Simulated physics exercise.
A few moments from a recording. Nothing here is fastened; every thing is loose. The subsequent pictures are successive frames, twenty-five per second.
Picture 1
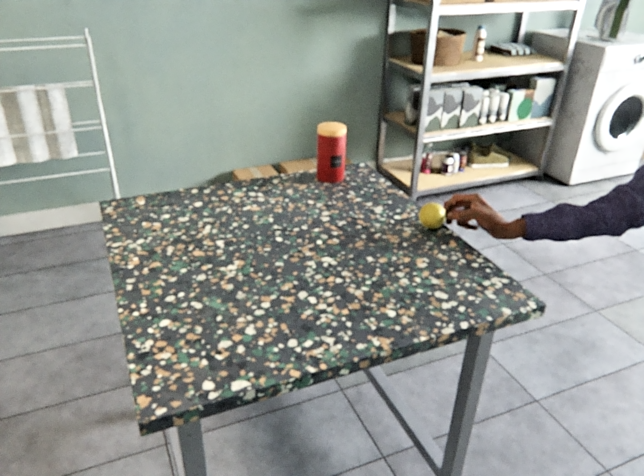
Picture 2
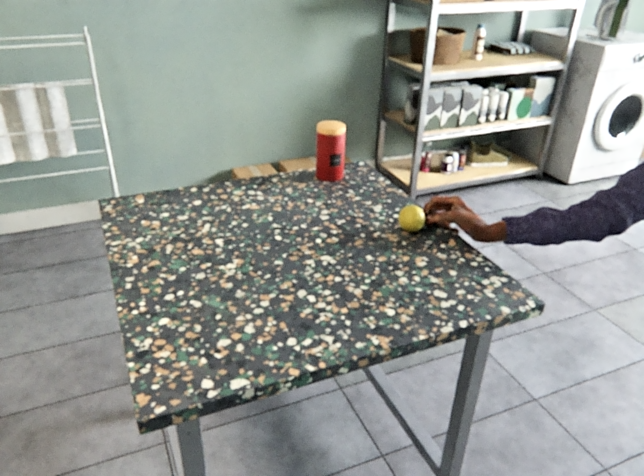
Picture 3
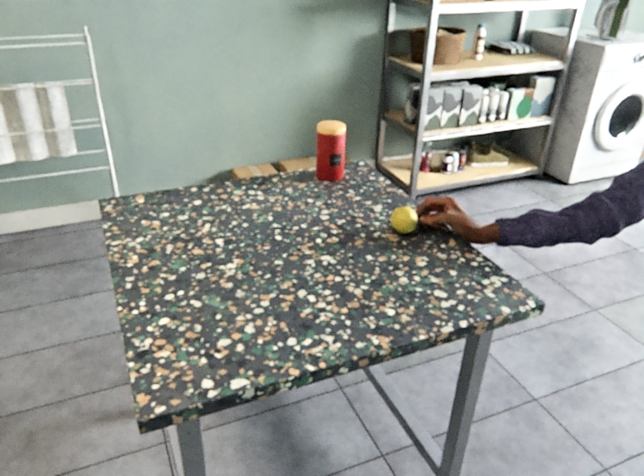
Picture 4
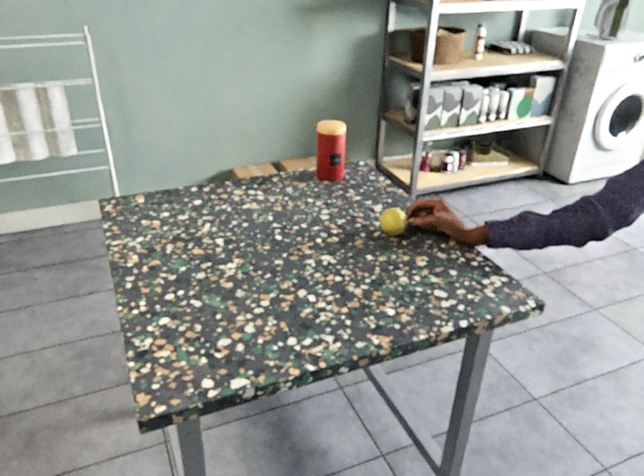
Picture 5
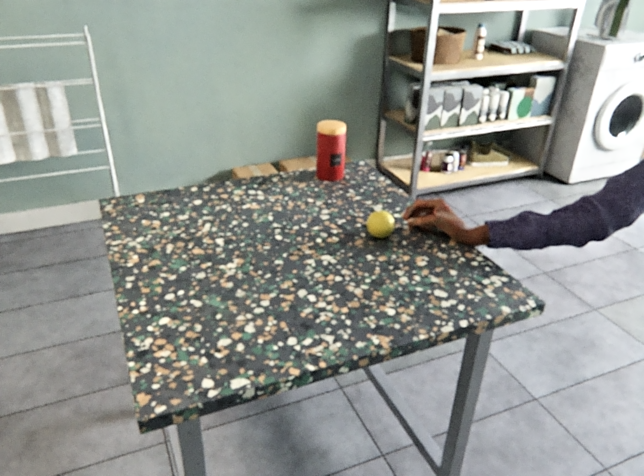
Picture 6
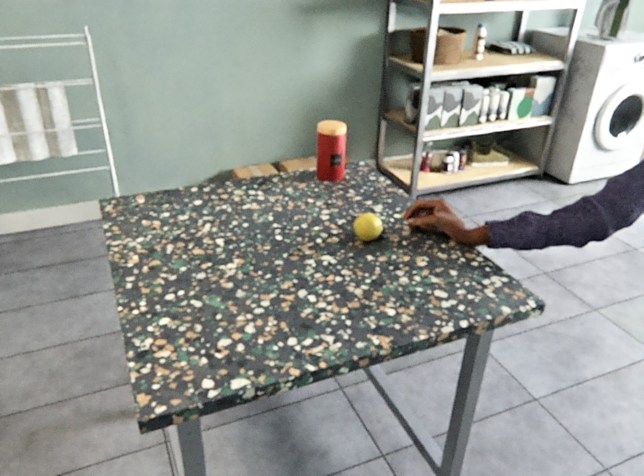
A yellow lemon moves left across the speckled table as a hand pushes and releases it.
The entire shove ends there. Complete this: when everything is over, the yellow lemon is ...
No longer on the table.
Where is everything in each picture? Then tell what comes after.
In the first picture, under the hand; yellow lemon (432, 216).
In the second picture, under the hand; yellow lemon (412, 219).
In the third picture, under the hand; yellow lemon (404, 220).
In the fourth picture, yellow lemon (393, 222).
In the fifth picture, yellow lemon (381, 224) moved a little.
In the sixth picture, yellow lemon (368, 227) moved about its own width.
Then, 0.20 s later than the last frame, yellow lemon moved well along near (302, 240).
Then, 0.60 s later than the last frame, yellow lemon moved well along near (162, 268).
Then, 0.90 s later than the last frame, yellow lemon now off the table.
Then, 1.10 s later than the last frame, things are still on the move.
When it is over, off the table, yellow lemon.
